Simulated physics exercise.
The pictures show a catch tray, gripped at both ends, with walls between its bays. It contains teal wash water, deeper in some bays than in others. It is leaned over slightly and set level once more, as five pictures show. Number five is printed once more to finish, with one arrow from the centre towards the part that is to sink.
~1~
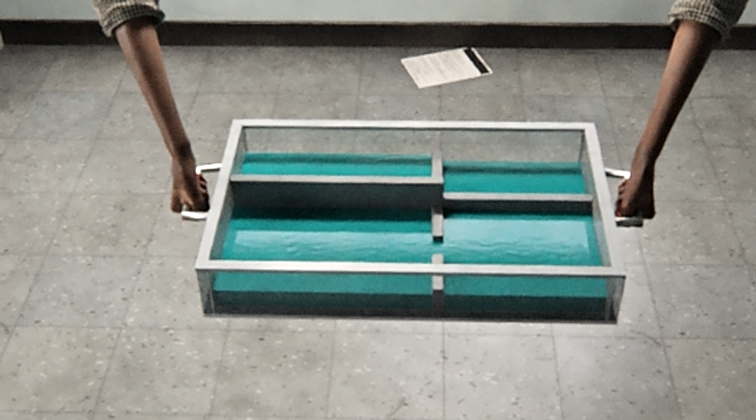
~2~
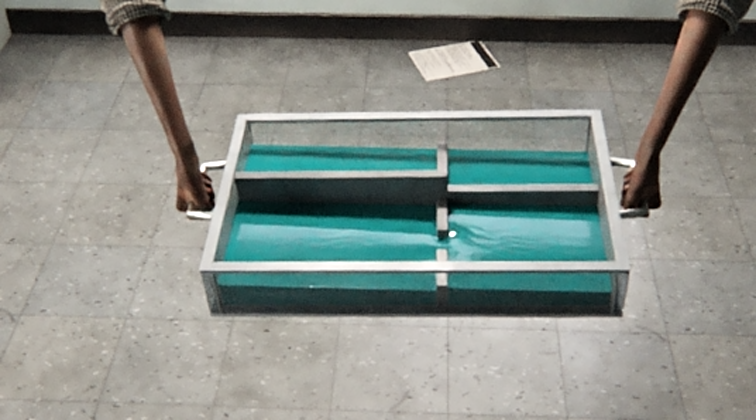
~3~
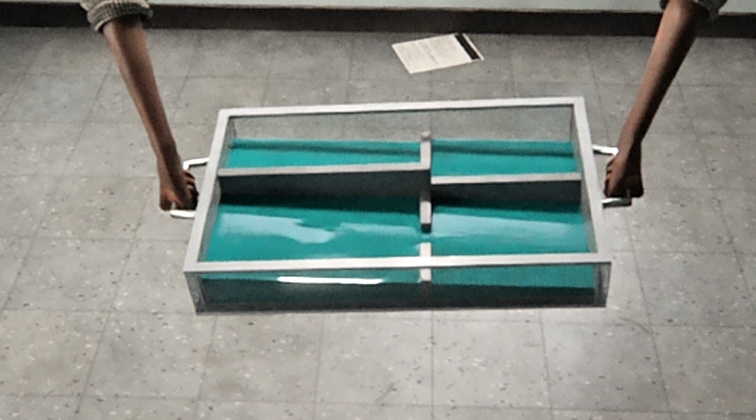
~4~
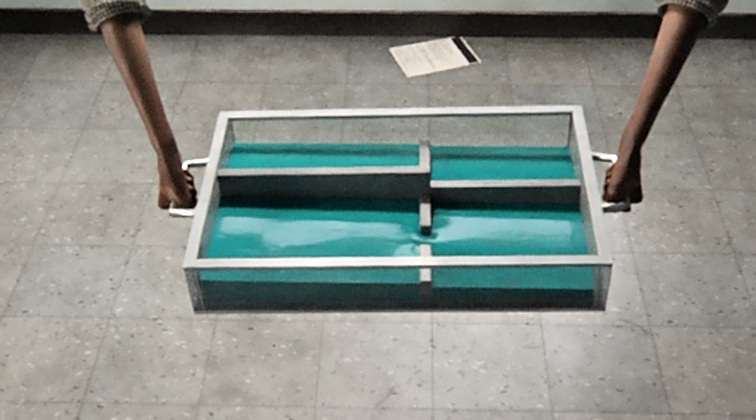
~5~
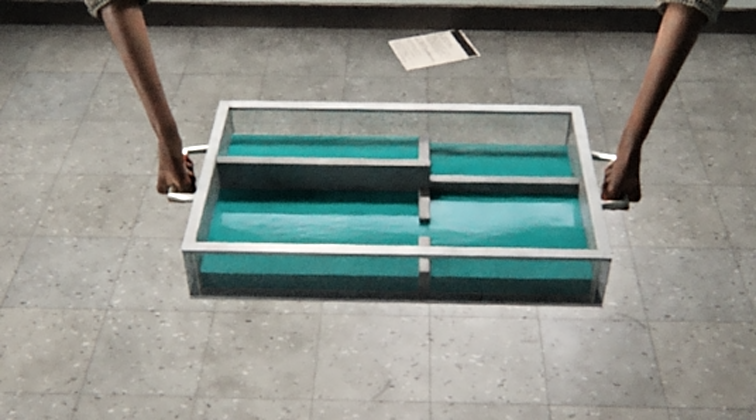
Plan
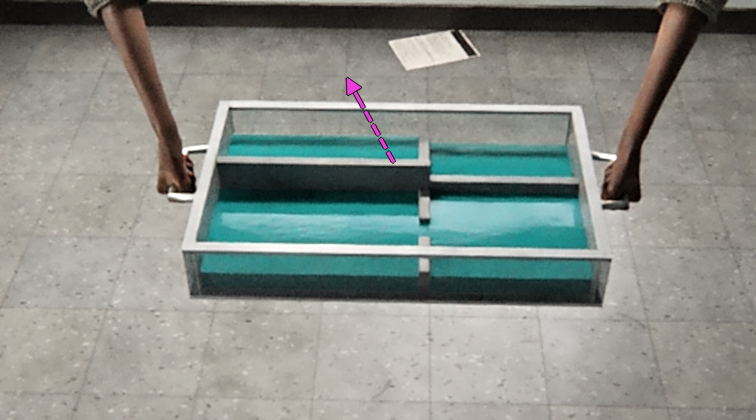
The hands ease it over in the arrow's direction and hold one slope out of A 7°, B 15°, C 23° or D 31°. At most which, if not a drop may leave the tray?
Angle B just does it.
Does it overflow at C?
Yes.
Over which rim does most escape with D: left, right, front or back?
Over the back one.
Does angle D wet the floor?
Yes.
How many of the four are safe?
Two of the four.
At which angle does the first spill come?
That would be C.
The tray is level; deepest in the back left bay, at (338, 178), shallowest in the back right.
Tipped about 3° down to the front left; no wall is crossed.
Tipped about 5° down to the front left; no wall is crossed.
Tipped about 3° down to the front left; no wall is crossed.
The tray is level; deepest in the back left bay, at (325, 160), shallowest in the back right.
The arrow ends at (349, 83).
If A is chosen, nothing spills; the front left bay holds the most.
If B is chosen, nothing spills; the front left bay holds the most.
If C is chosen, about 17 % goes over the rim.
If D is chosen, about 52 % goes over the rim.
